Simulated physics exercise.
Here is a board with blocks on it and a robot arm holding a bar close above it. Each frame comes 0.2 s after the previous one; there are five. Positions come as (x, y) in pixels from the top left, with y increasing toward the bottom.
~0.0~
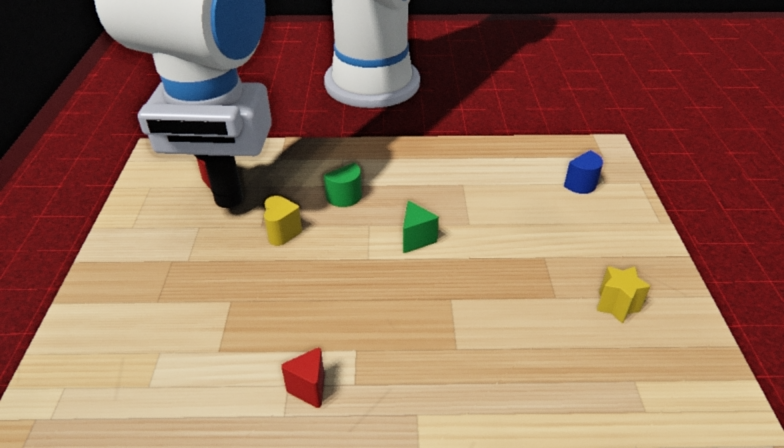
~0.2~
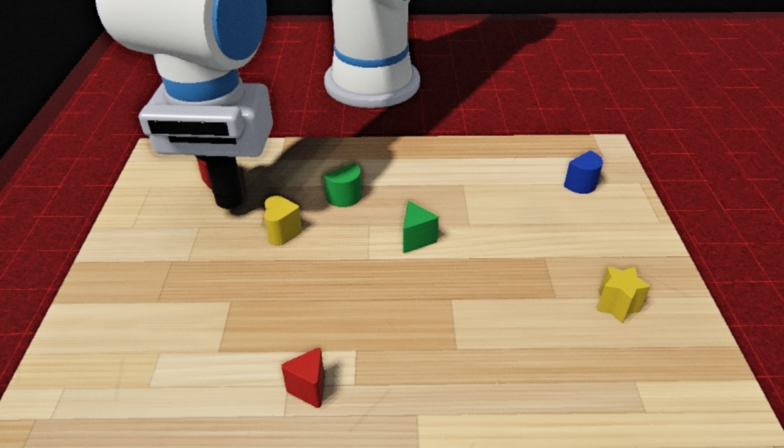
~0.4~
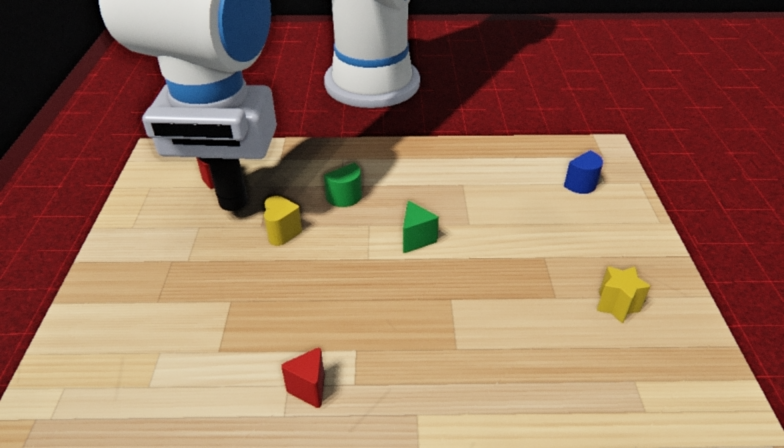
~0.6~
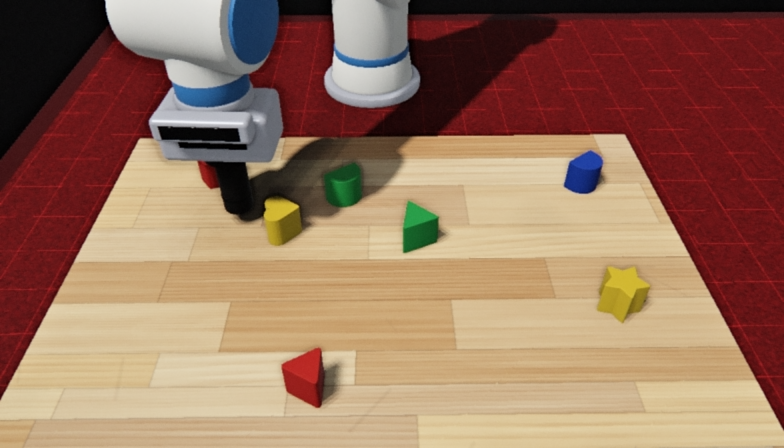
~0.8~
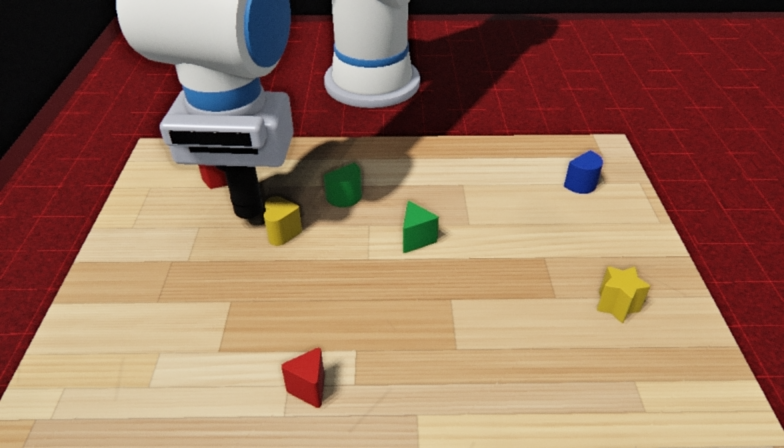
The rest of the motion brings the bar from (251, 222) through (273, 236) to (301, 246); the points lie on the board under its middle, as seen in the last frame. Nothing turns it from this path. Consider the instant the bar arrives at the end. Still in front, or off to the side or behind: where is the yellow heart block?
Held in front.
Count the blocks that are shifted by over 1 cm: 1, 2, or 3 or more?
Only one of them.
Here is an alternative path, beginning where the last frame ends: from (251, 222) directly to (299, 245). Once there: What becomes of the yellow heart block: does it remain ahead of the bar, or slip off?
I'd say the yellow heart block is still out in front of the bar at the end.
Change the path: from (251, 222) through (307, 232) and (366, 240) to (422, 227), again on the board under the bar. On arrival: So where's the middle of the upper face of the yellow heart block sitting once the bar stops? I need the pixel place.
Answer: (323, 230).
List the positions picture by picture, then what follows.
In the first frame, bar's lower end at (229, 200); yellow heart block at (279, 208); green half-round block at (345, 173).
In the second frame, bar at (230, 201); blocks still.
In the third frame, bar at (234, 203); blocks still.
In the fourth frame, bar at (239, 207); blocks still.
In the fifth frame, bar at (249, 211); yellow heart block at (279, 208); green half-round block at (345, 173).
What follows on the original path. Halfway along, bar at (271, 224); yellow heart block at (298, 216).
At the end, bar at (299, 235); yellow heart block at (327, 227); green half-round block still.
